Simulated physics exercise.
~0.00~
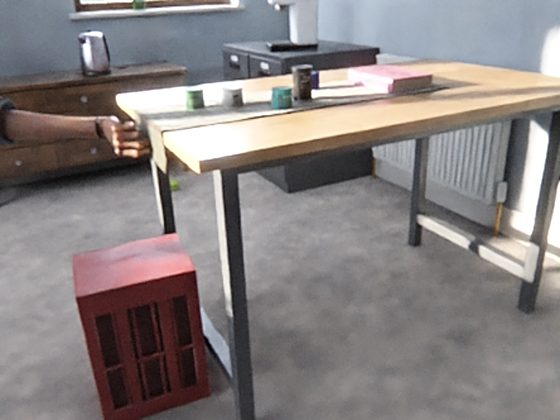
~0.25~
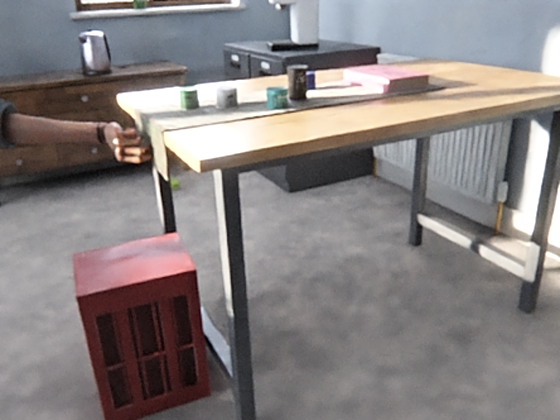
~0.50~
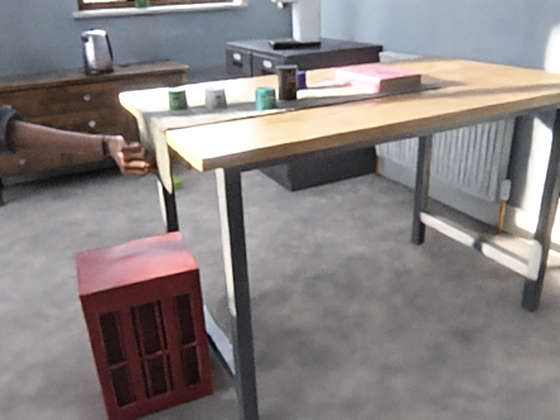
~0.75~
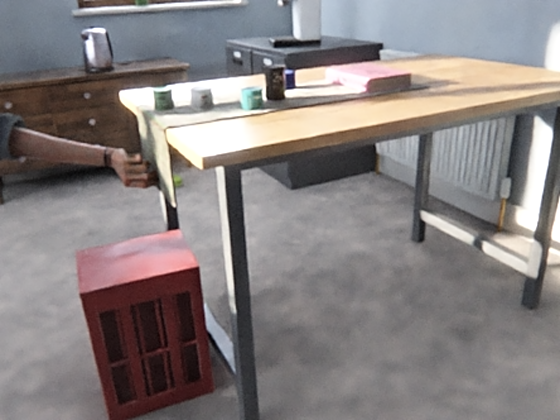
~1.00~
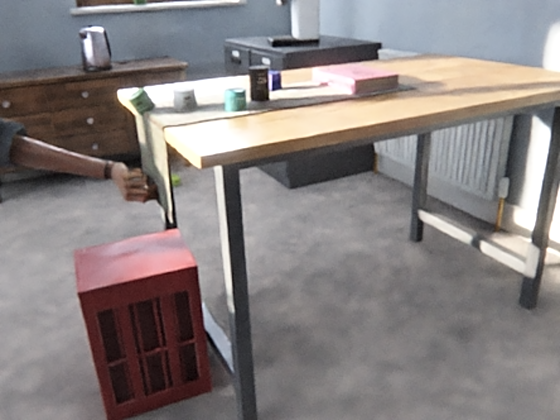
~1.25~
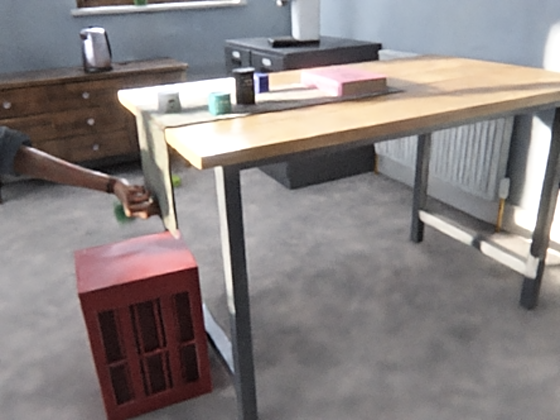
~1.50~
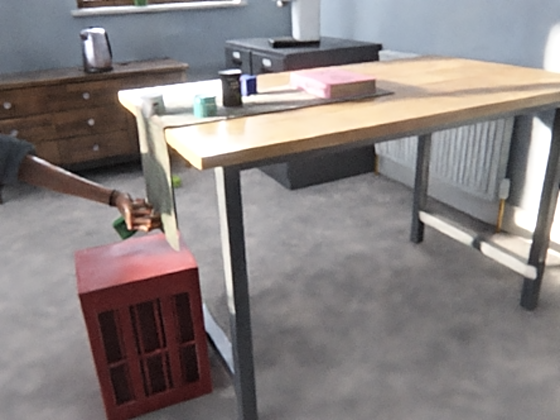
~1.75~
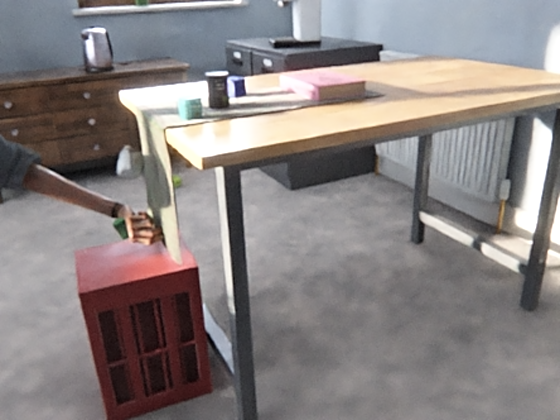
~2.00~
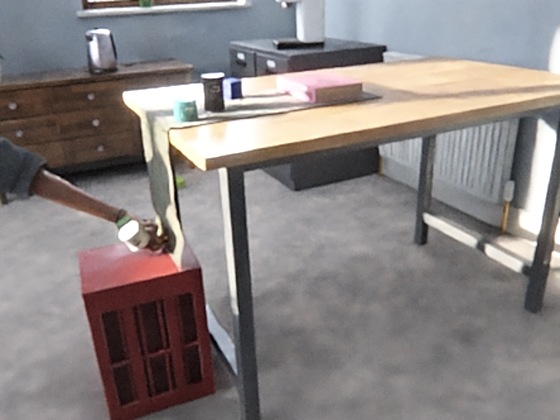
In this clip, a hand slowly pulls the hanging end of a cloth runner down from a wooden table, drawing the pots and a dark can leftward. A green pot, then a white one, goes over the edge, and the cloth's end reaches the red crate.
